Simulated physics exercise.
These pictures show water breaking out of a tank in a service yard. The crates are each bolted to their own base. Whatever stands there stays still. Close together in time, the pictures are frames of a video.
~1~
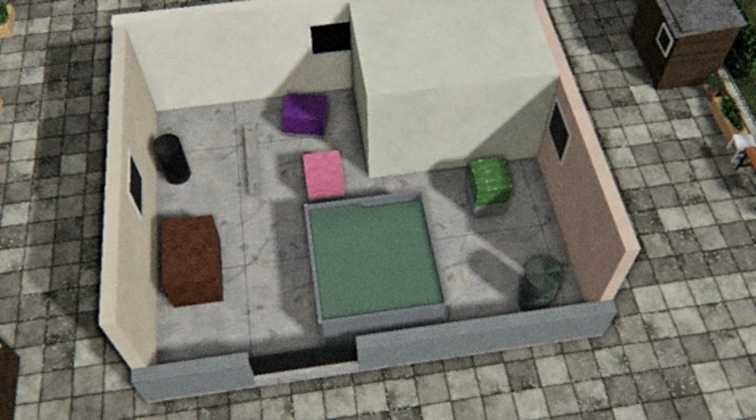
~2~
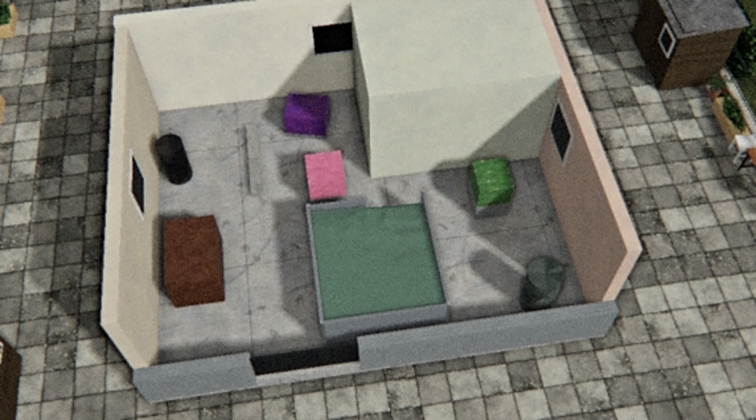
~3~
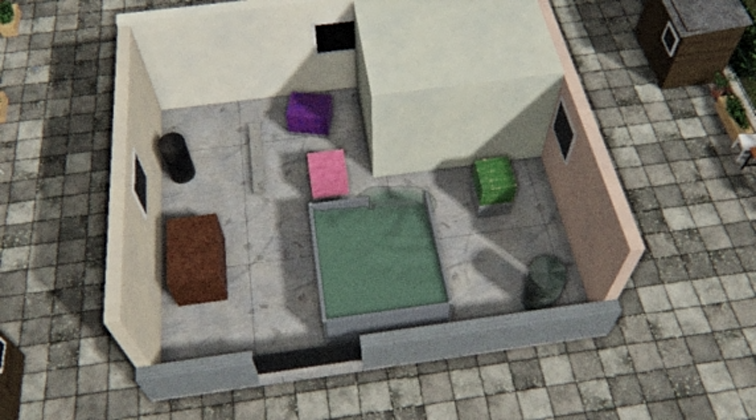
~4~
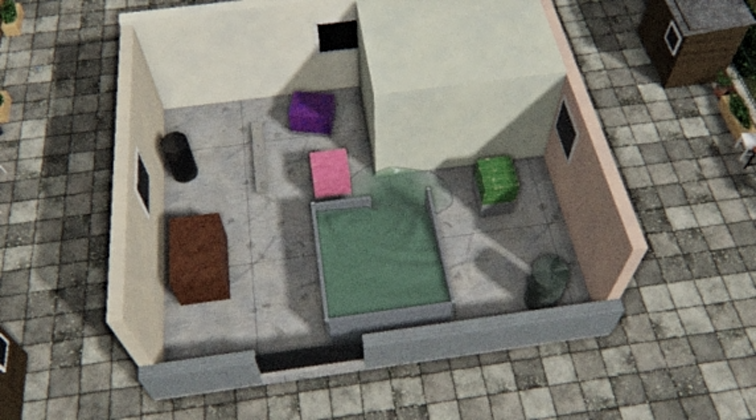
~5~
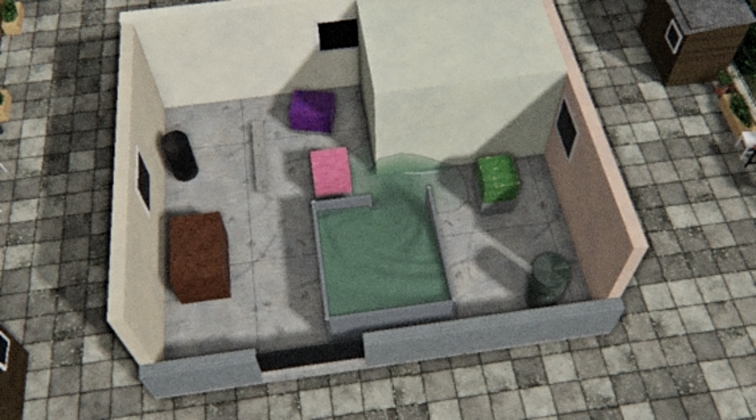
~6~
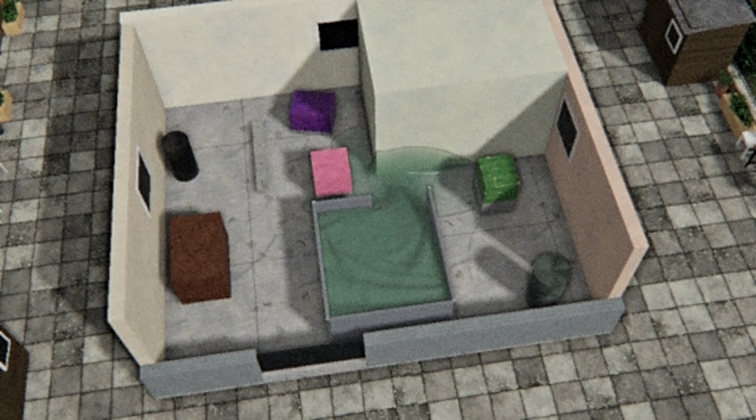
Green water in an open grey tank pouring out through a gap on its far side and spreading across the paved floor.
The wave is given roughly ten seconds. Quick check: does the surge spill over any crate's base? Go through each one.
Result: Green crate dry, pink crate wet, purple crate wet.
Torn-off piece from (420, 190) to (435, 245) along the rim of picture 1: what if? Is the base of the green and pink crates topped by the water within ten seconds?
Note: Green one is overtopped; pink one is left dry.
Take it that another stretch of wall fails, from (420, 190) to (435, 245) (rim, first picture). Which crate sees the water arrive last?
My pick is the one in purple.
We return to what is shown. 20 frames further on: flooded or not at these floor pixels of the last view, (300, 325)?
Lab note: Spot reads unsubmerged.
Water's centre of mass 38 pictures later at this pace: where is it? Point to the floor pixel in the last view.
At about (391, 233).
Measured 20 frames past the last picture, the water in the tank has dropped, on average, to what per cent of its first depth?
I'd say some 44 %.
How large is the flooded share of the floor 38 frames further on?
Estimate: Some 90 in a hundred.
A moment on, water covers 20 % of the floor; the green crate water round its plinth, the pink crate water round its plinth, the purple crate water round its plinth.
Next, water covers 35 % of the floor; the green crate water round its plinth, the pink crate water round its plinth, the purple crate water round its plinth.
Then, water covers 65 % of the floor; the green crate water round its plinth, the pink crate water round its plinth, the purple crate water round its plinth.
Later, water covers 90 % of the floor; the green crate water round its plinth, the pink crate water round its plinth, the purple crate water round its plinth.
In the end, water covers 100 % of the floor; the green crate stayed above the water, the pink crate was topped, the purple crate was topped.
